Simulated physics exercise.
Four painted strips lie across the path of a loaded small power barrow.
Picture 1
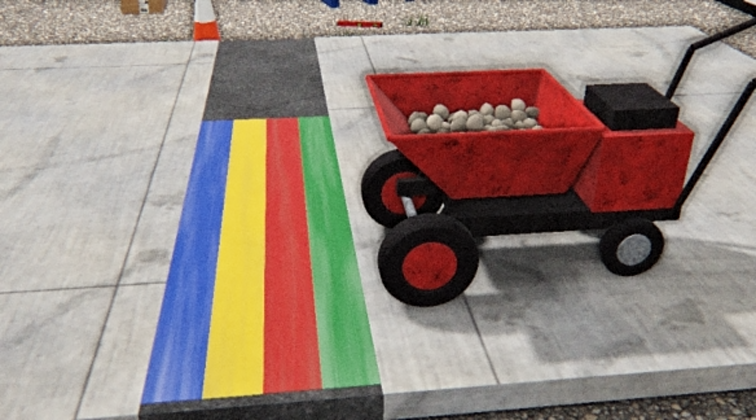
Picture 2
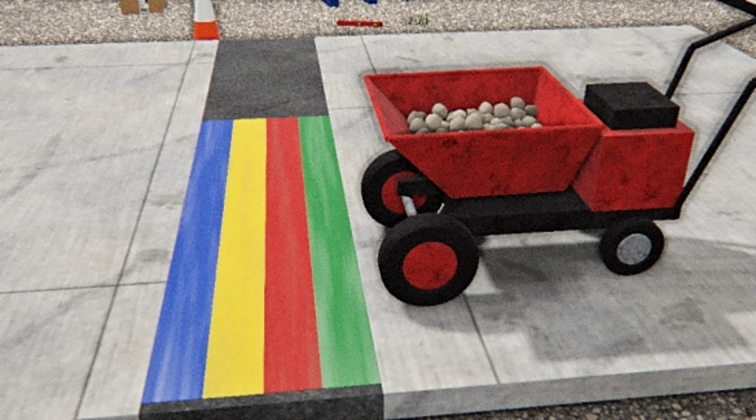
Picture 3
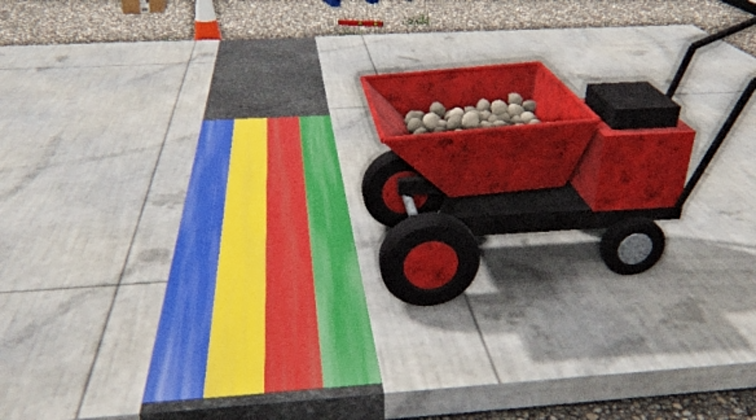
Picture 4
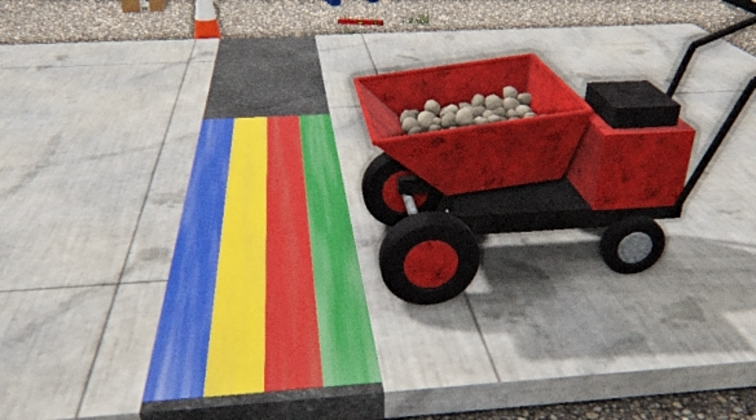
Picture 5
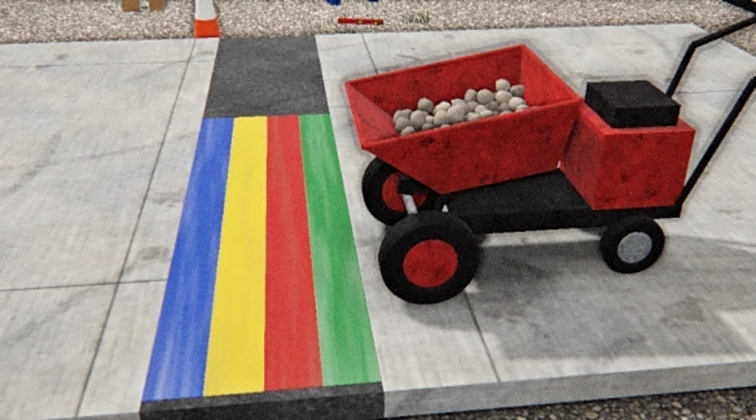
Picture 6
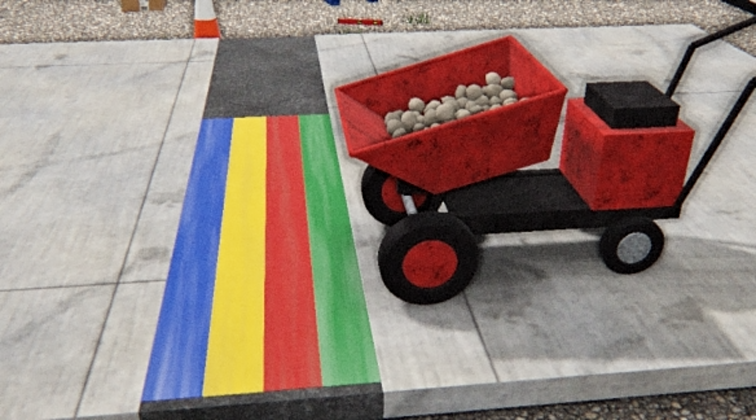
At the start, a red power barrow loaded with river pebbles stands to the right of blue, yellow, red and green painted strips, its skip level. The skip then tilts gradually forward to the left, its rear rising, until it is clearly tipped with the pebbles still inside.
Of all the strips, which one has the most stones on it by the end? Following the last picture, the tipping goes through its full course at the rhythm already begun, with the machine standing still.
Most stones end on the yellow strip.
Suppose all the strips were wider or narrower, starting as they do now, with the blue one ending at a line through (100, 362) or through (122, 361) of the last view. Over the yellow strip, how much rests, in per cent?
The first one comes out at 50 percent, while the second comes out at 50 percent.
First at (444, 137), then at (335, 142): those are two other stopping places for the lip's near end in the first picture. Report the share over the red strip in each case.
About 50 percent at the first place and about 0 percent at the second.
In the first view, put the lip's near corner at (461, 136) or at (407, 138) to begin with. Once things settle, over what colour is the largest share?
Taking them in order, it would be that red strip and then yellow.
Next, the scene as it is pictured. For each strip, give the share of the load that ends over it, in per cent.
About: Green strip 0, red strip 20, yellow strip 45, blue strip 30 per cent.
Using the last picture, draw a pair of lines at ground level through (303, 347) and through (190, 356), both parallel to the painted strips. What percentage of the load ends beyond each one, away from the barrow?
The first comes to 100 %, the second to 20 %.
Shortly afterwards, skip tipped steeply; the whole lot in the skip.
Next, skip tipped steeply; all but a few in the skip; a little over the red strip; a little over the yellow strip.
Some moments later, skip tipped right over; a little in the skip; near a quarter over the red strip; near half over the yellow strip; near a quarter over the blue strip; a little off the paint.
In the end, skip tipped right over; only a few over the green strip; near a quarter over the red strip; near half over the yellow strip; near a quarter over the blue strip; a little off the paint.
